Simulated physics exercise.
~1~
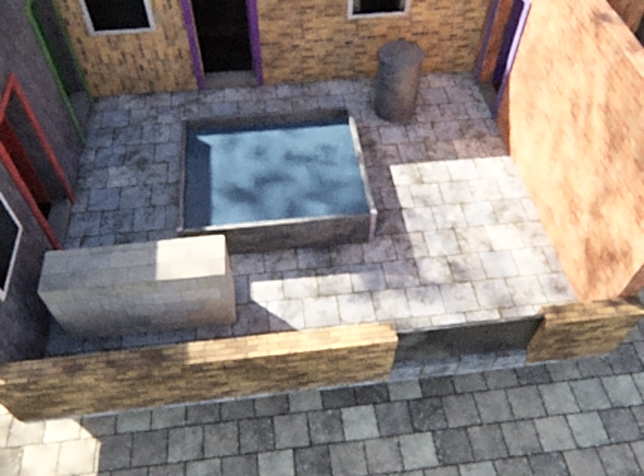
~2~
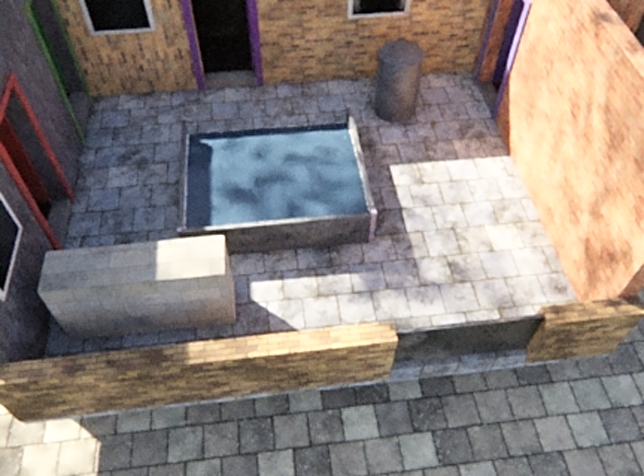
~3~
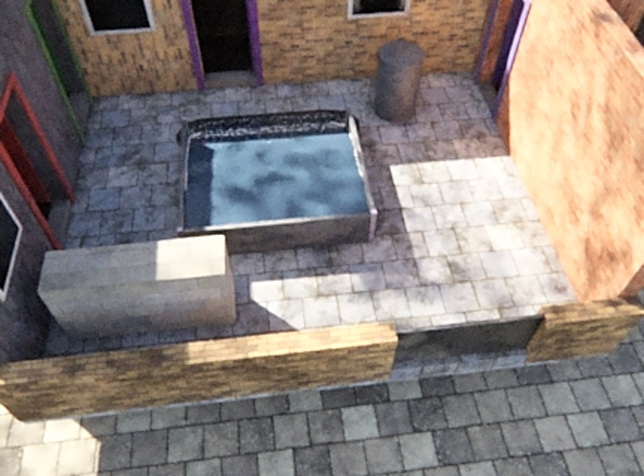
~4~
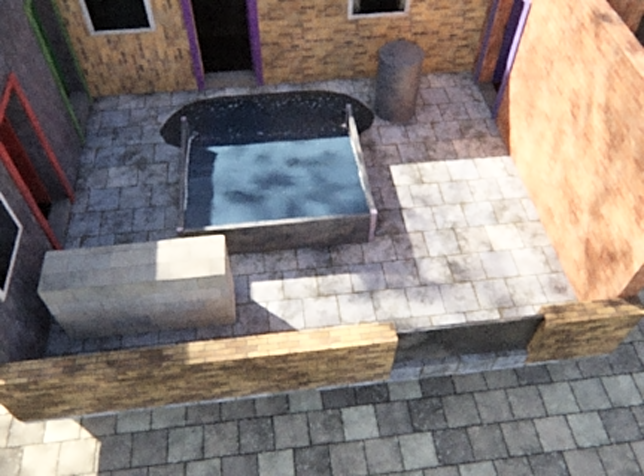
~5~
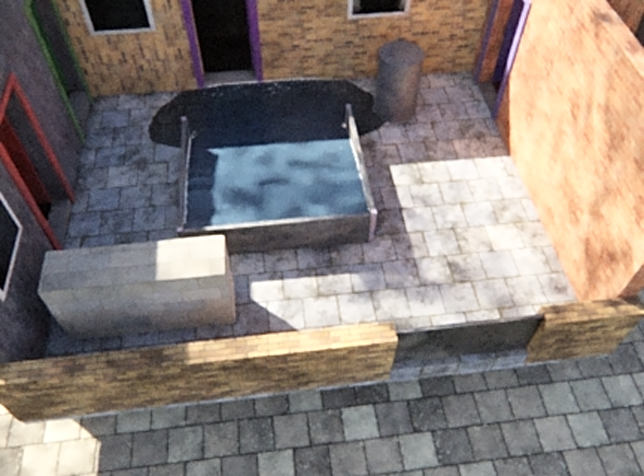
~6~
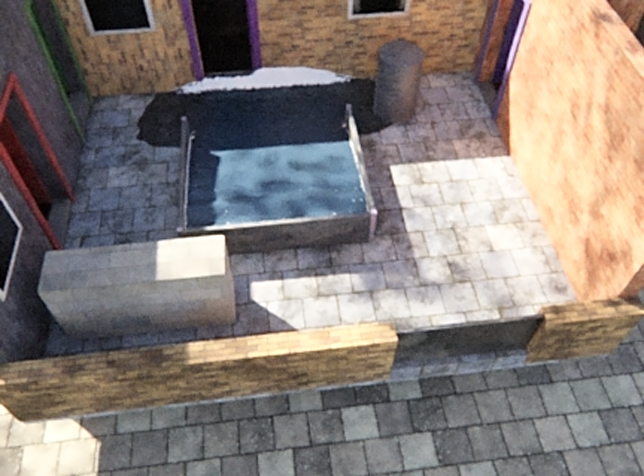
A rectangular tank of water stood still in a paved, walled yard until its far side vanished, and dark water poured out behind it, spreading across the paving toward the back wall and doorway.
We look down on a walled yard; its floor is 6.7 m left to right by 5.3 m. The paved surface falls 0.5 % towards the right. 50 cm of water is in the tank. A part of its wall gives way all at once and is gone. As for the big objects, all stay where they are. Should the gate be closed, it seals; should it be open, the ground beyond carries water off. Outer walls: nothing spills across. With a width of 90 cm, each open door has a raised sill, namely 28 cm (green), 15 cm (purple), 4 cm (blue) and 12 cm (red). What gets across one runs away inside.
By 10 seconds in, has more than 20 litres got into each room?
Room by room: Behind the green door, no; behind the purple door, yes; behind the blue door, yes; behind the red door, no.
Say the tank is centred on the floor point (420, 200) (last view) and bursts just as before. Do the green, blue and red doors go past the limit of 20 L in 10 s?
Green gets no more than that, blue gets more than that, red gets no more than that.
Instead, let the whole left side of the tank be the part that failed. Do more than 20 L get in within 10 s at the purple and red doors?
Against the limit, the purple door stays within it and the red door exceeds it.
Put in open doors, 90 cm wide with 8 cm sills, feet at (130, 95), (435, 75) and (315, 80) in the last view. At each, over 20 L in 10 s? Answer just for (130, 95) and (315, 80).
In turn: Beyond it, beyond it.
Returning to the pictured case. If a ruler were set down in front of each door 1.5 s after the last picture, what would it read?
Green 21 cm, purple 32 cm, blue 11 cm, red 0 cm.
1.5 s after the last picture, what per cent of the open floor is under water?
30 %.
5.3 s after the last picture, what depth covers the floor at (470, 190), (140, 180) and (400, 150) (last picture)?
First 5 cm, then 6 cm, then 3 cm.
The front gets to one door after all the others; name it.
The answer is the red door.
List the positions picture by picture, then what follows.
The first frame shows still water, 50 cm deep, in the tank at (273, 167).
In the second frame, the front is at a hidden place, 1.3 m from the gap on the tank's far side; 0.3 m2 of floor is under water; 50 cm left at the back of the tank.
In the third frame, water pours out on the tank's far side and has run 1.4 m, to a hidden place; typically 9 cm deep outside, 50 cm at the tank's back.
In the fourth frame, the front is at (360, 109), 1.7 m from the gap on the tank's far side; 3.1 m2 of floor is under water; 50 cm left at the back of the tank.
In the fifth frame, the front is at (364, 97), 1.9 m from the gap on the tank's far side; 4.4 m2 of floor is under water; 50 cm left at the back of the tank.
In the sixth frame, the front is at (363, 80), 2.3 m from the gap on the tank's far side; 4.9 m2 of floor is under water; 46 cm left at the back of the tank.
Then, 0.7 s after the last picture water covers 20 % of the floor and is deepest (38 cm) near (272, 88); green door not reached, purple door 35 cm at the sill, 55 L in, blue door not reached, red door not reached.
Then, 1.5 s after the last picture water covers 30 % of the floor and is deepest (33 cm) near (272, 95); green door 21 cm at the sill, 0 L in, purple door 32 cm at the sill, 144 L in, blue door 11 cm at the sill, 4 L in, red door not reached.
Then, 2.8 s after the last picture water covers 50 % of the floor and is deepest (26 cm) near (103, 100); green door 24 cm at the sill, 0 L in, purple door 19 cm at the sill, 212 L in, blue door 17 cm at the sill, 113 L in, red door 5 cm at the sill, 0 L in.
Then, 5.3 s after the last picture water covers 90 % of the floor and is deepest (16 cm) near (589, 329); green door 10 cm at the sill, 1 L in, purple door 10 cm at the sill, 218 L in, blue door 10 cm at the sill, 222 L in, red door 5 cm at the sill, 0 L in.
Then, 9.3 s after the last picture water covers 95 % of the floor and is deepest (10 cm) near (316, 250); green door 4 cm at the sill, 1 L in, purple door 8 cm at the sill, 218 L in, blue door 6 cm at the sill, 252 L in, red door 7 cm at the sill, 0 L in.
